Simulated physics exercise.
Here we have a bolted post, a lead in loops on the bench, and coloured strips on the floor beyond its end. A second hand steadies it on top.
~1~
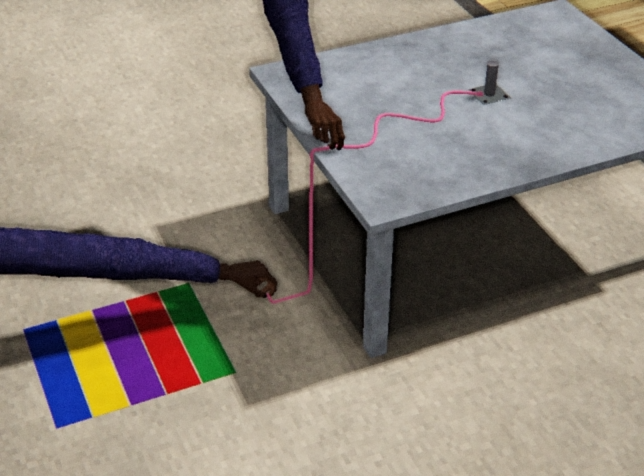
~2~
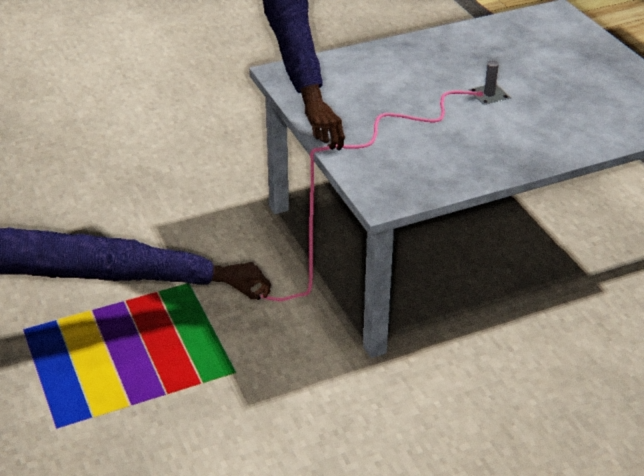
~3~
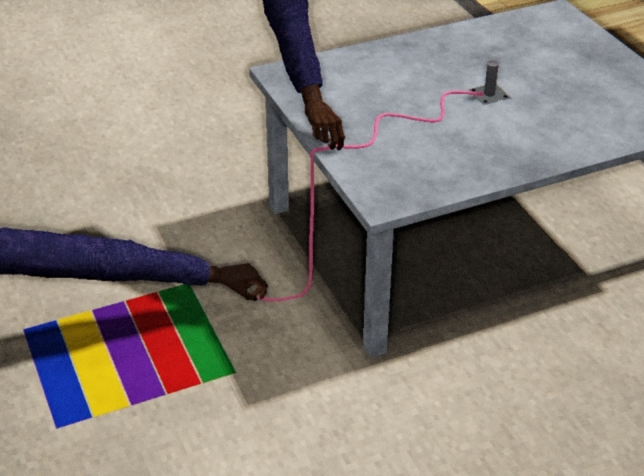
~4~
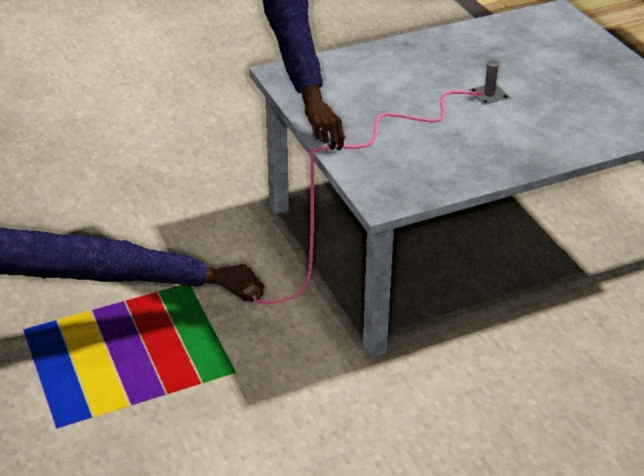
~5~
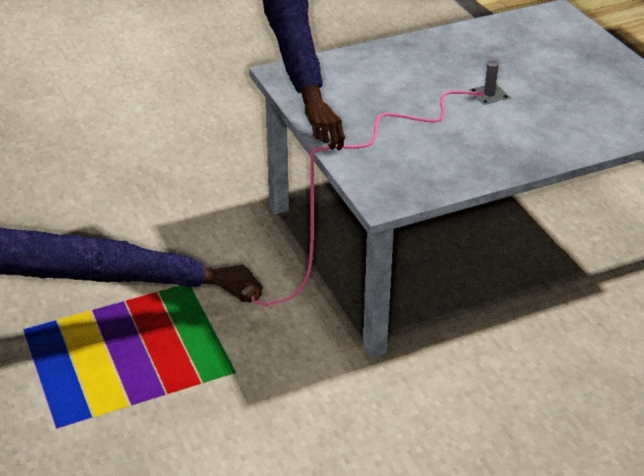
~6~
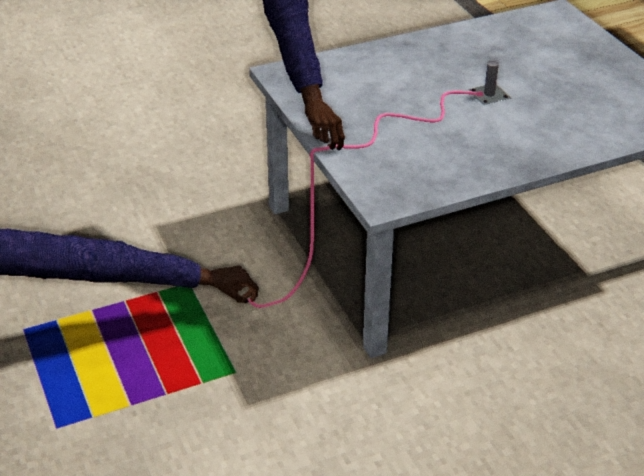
Two dark-sleeved arms reach in over a grey table on a pale, speckled floor, seen from above at an angle by a camera that stays still. A pink cord winds from a dark upright post on the tabletop to one hand at the near left edge, then hangs to the lower hand beside green, red, purple, yellow and blue strips. The lower hand draws the cord's end slightly left, its bend rounding, while the upper hand barely moves.
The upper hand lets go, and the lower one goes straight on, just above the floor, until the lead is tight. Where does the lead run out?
The end stops over the yellow strip.
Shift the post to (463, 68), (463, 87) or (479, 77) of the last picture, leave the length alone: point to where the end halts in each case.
Try by try, around (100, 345), (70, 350) and (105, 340).
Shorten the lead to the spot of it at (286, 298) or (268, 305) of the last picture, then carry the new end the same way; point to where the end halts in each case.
In that order: (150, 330) and (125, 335).
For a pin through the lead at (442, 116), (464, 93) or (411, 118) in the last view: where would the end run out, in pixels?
The places are (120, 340), (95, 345) and (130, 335).
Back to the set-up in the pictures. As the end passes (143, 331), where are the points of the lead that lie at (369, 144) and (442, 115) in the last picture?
About (309, 150), and the other about (416, 115).
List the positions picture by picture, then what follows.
In the first frame, end (268, 294); green (211, 361); red (176, 371); purple (141, 382); yellow (105, 393); blue (68, 404).
In the second frame, end (261, 296); lead through (448, 93) (417, 119) (374, 137) (312, 159) (311, 222) (311, 280).
In the third frame, end (258, 297).
In the fourth frame, end (255, 298); lead through (448, 93) (417, 119) (374, 137) (312, 159) (312, 222) (307, 281).
In the fifth frame, end (253, 299).
In the sixth frame, end (249, 300); lead through (448, 93) (417, 119) (374, 137) (312, 159) (312, 222) (300, 281).
Early on, end near (143, 331); over red.
Midway, end near (109, 340); over purple.
At the end of the slack, end near (89, 346); over yellow. It gets as far as the yellow strip.
